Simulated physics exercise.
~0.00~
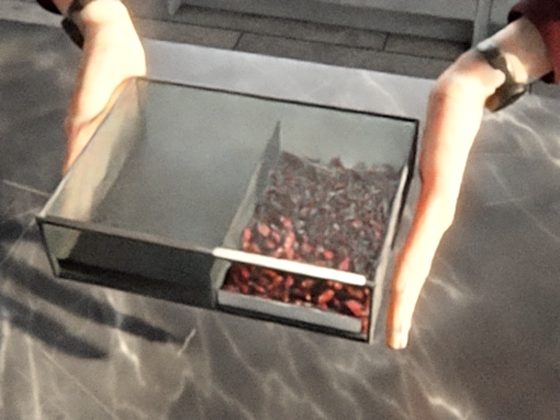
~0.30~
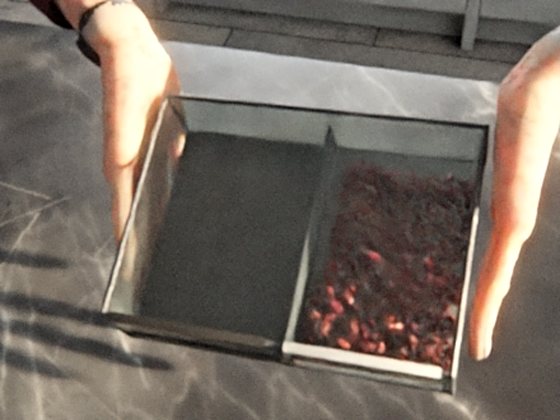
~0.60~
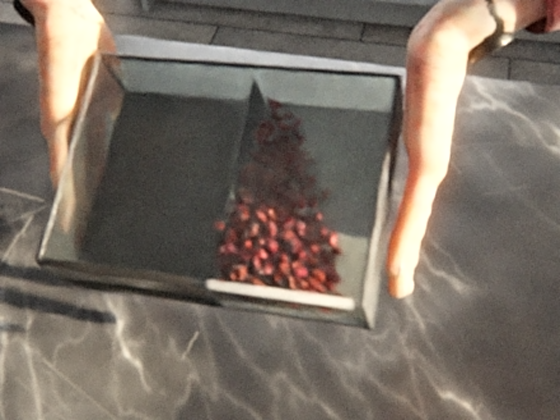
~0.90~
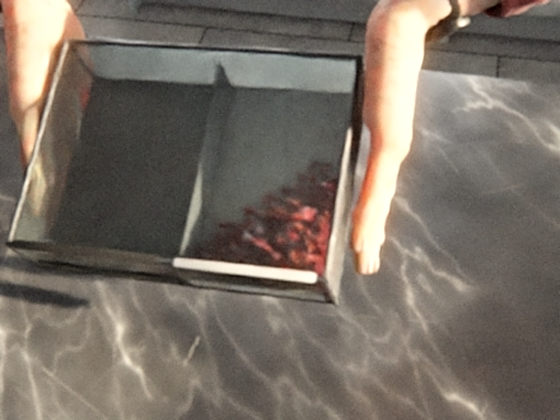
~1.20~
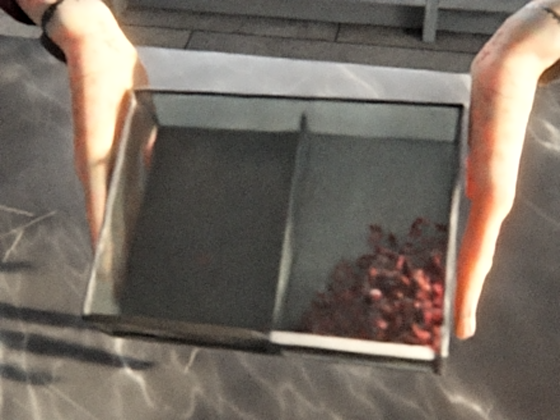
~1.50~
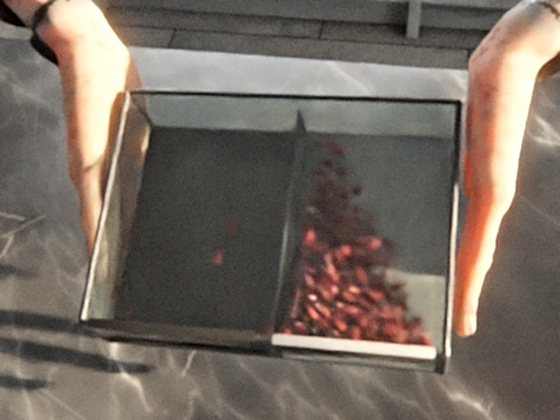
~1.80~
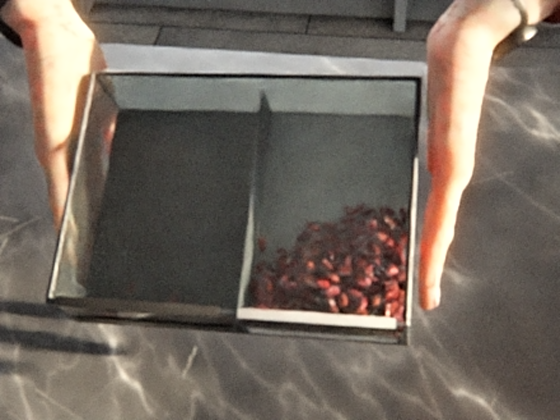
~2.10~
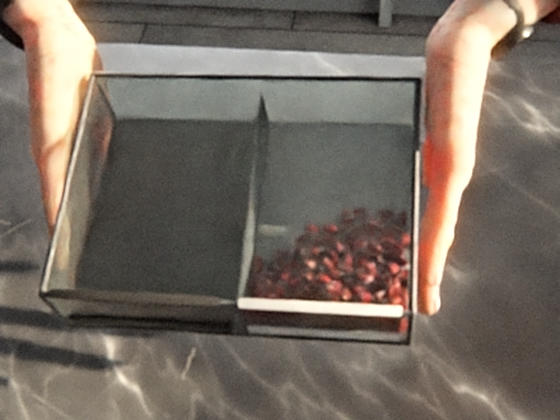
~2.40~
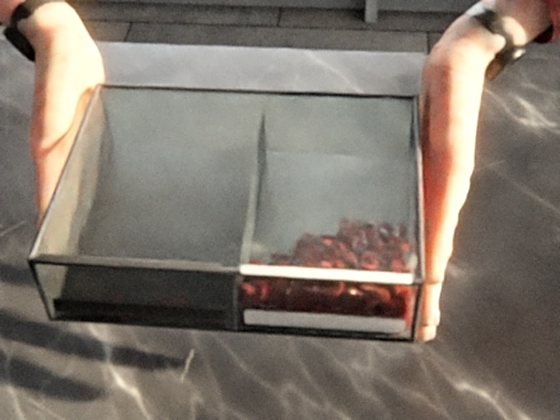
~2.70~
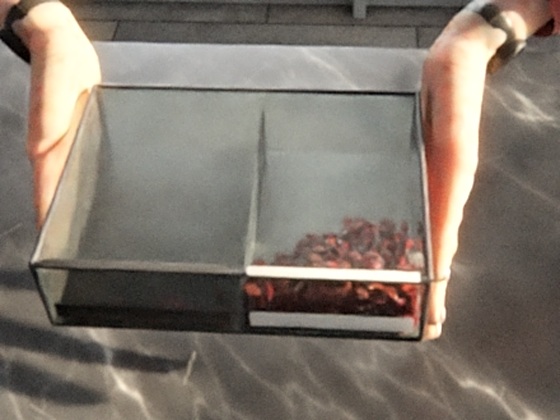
Red beans sliding about the right side of a divided clear box as two hands tilt and shake it, then level it.
